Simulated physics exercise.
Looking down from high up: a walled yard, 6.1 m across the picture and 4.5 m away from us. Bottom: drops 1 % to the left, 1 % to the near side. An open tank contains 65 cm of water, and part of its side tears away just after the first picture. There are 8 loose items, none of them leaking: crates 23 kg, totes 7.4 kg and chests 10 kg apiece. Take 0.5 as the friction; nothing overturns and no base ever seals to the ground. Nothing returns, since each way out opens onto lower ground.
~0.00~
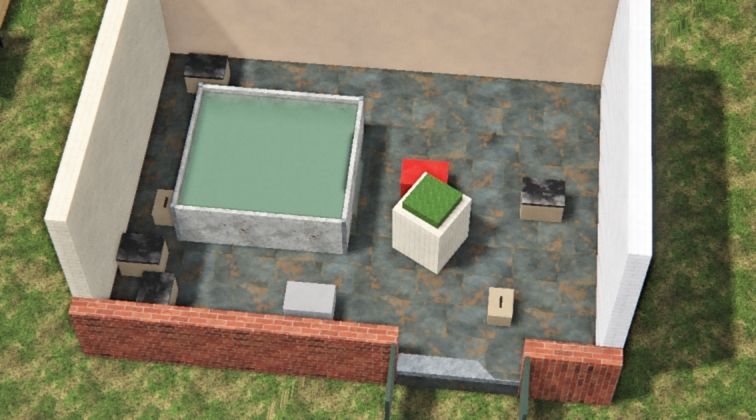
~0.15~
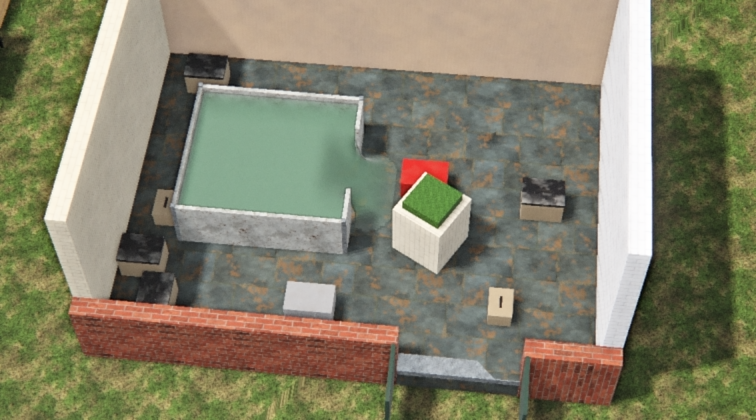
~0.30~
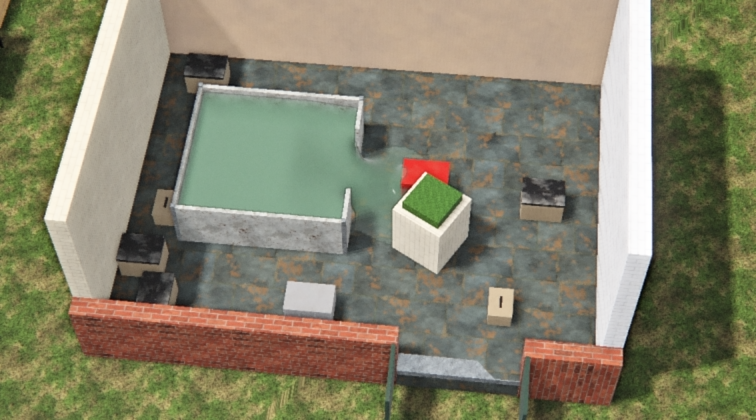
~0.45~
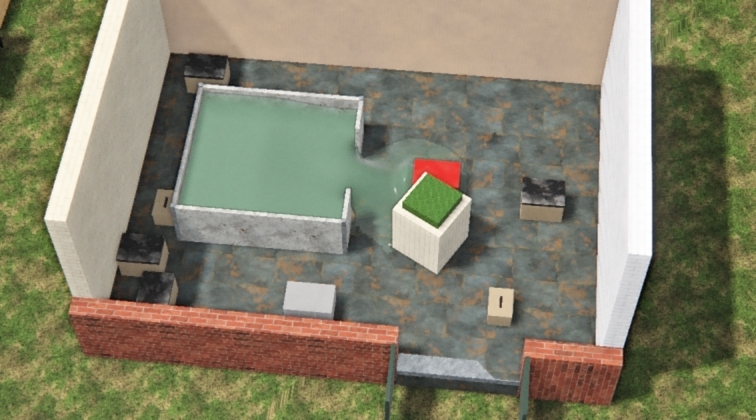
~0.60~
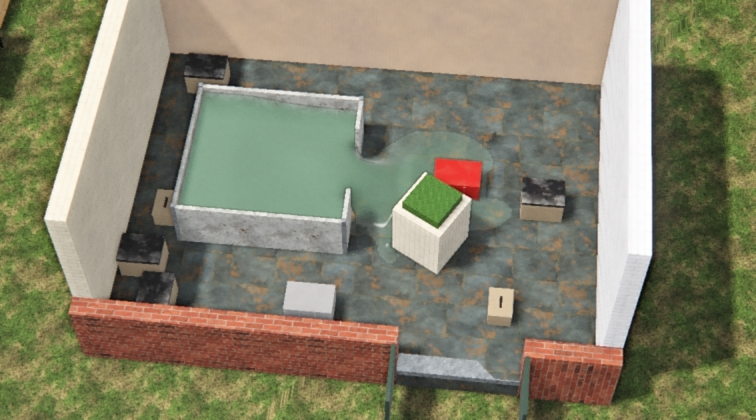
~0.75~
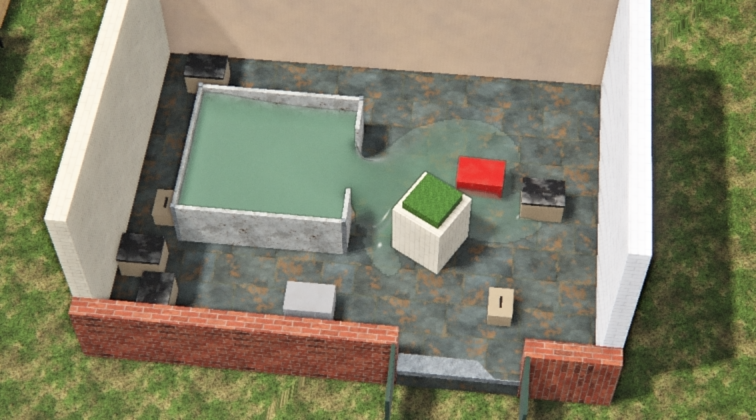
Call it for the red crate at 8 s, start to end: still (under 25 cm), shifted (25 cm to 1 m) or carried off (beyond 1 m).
Carried off.
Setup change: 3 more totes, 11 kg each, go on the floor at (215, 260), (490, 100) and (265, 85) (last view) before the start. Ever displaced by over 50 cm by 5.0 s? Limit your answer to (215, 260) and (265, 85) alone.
Taking them in order, they come out smaller and smaller.
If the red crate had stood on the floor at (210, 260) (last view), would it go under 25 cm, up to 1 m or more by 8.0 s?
Outcome: It sits still.
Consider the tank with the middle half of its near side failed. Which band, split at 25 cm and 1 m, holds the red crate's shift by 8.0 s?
The answer: The red crate stays more or less still.
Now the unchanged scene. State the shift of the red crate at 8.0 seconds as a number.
About 250 cm.
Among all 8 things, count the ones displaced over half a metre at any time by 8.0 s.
That comes to 5.
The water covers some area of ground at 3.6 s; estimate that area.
Roughly 21 m2.
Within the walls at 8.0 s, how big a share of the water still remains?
Remaining: Approx. 90 per cent.
After 1.6 s the red crate is near (578, 143), 2.1 m from its start, aground; 0 of 8 are out; 1 afloat.
After 3.6 s the red crate is near (556, 129), 1.8 m from its start, afloat; 0 of 8 are out; 2 afloat.
After 5.6 s the red crate is near (575, 176), 1.9 m from its start, afloat; 1 of 8 are out; 3 afloat.
After 8.0 s the red crate is near (548, 291), 2.3 m from its start, afloat; 1 of 8 are out; 6 afloat.
